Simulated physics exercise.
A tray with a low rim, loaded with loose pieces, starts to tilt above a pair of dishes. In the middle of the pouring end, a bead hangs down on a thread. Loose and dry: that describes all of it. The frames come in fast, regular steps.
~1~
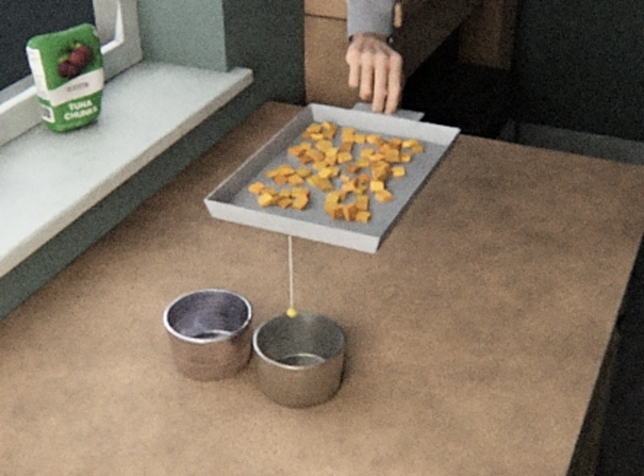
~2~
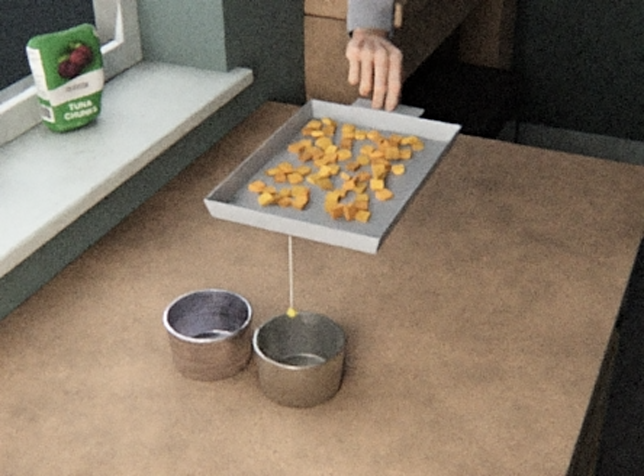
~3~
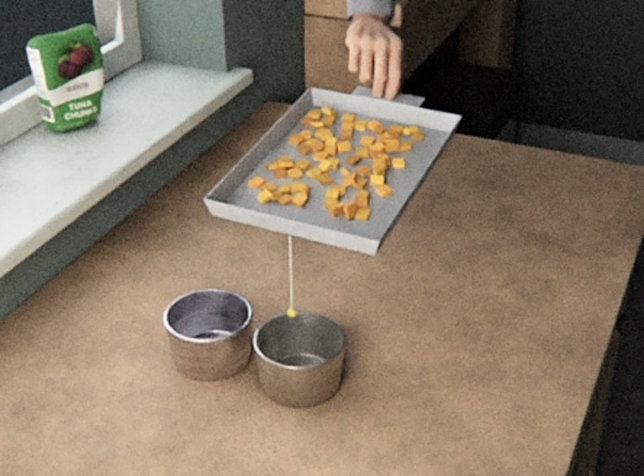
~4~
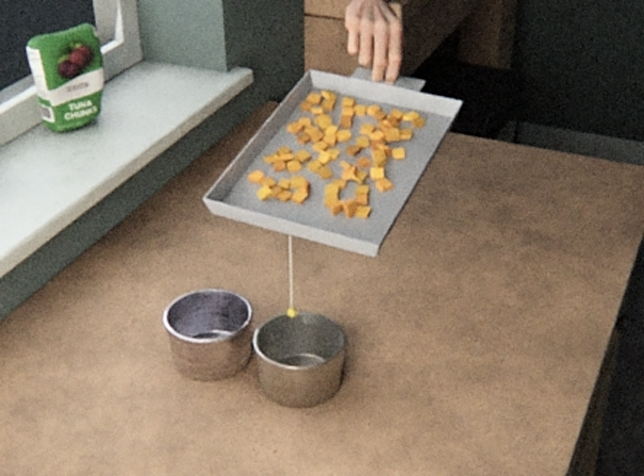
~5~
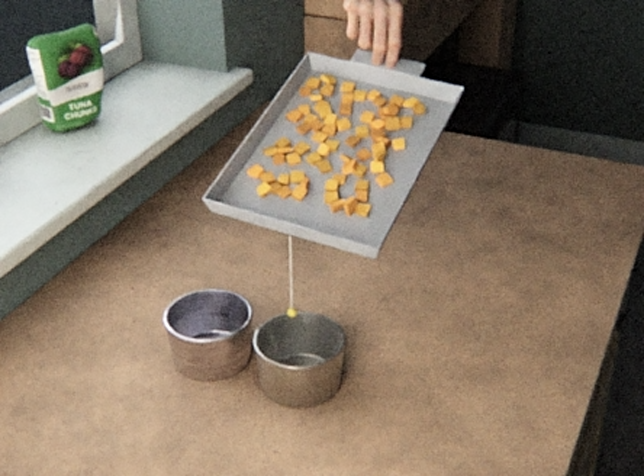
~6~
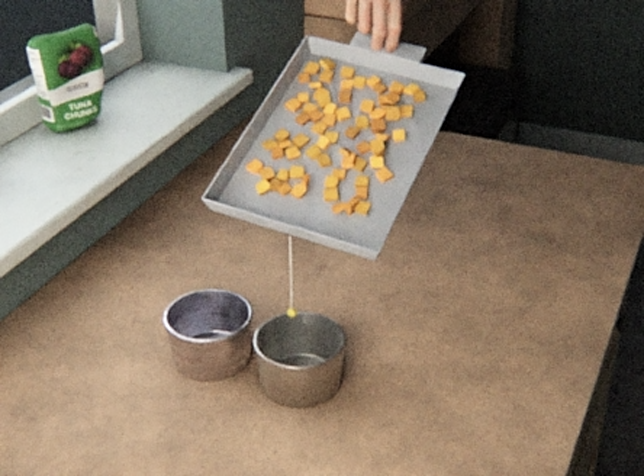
Tray of small orange pieces being tilted steadily by a hand raising its far end, above two metal dishes on a brown table.
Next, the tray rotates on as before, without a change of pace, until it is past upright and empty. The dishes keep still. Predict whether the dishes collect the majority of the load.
Most gets spilled.
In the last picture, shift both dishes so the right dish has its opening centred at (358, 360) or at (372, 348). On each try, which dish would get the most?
The right of the pair the first time, the right of the pair the second.
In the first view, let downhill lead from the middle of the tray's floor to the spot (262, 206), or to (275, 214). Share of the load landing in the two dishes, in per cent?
In order, 90 in a hundred and 70 in a hundred.
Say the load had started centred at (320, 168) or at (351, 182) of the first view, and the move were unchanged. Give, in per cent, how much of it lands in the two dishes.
Estimate: 40 % first, 30 % second.
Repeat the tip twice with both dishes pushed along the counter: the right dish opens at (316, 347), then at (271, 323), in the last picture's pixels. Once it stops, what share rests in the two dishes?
You'd end up with around 50 per cent and then around 0 per cent.
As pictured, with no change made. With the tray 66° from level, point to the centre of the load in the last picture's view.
In the last view, the load is centred close to (327, 200).
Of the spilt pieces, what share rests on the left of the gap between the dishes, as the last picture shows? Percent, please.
I reckon around 10 per cent.
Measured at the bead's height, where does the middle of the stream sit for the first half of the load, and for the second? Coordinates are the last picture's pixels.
Near (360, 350) and later near (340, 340).
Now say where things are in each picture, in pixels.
In the first picture, corners of the pouring end at (211, 199) and (375, 234), level; middle of the load at (333, 172), small crackers; left dish at (189, 356); right dish at (281, 382); bead on its thread at (292, 312).
In the second picture, corners of the pouring end at (211, 198) and (375, 235), level; middle of the load at (333, 170).
In the third picture, corners of the pouring end at (211, 198) and (375, 237), tipped barely, lowest at the right corner; middle of the load at (333, 164).
In the fourth picture, corners of the pouring end at (210, 197) and (375, 240), tipped a little, lowest at the right corner; middle of the load at (332, 155).
In the fifth picture, corners of the pouring end at (210, 197) and (375, 244), tipped clearly, lowest at the right corner; middle of the load at (332, 146).
In the sixth picture, corners of the pouring end at (209, 196) and (375, 247), tipped clearly, lowest at the right corner; middle of the load at (332, 138); left dish at (189, 356); right dish at (281, 382).
Soon, tray tipped steeply; all on the tray.
A while on, tray tipped past a quarter turn; about a third on the tray; a small part in the right dish; about a third outside both; about a third in the air.
Towards the end, tray tipped past a quarter turn; about a quarter in the right dish; most outside both.
Finally, tray tipped past a quarter turn; about a quarter in the right dish; none in the left dish; most outside both.
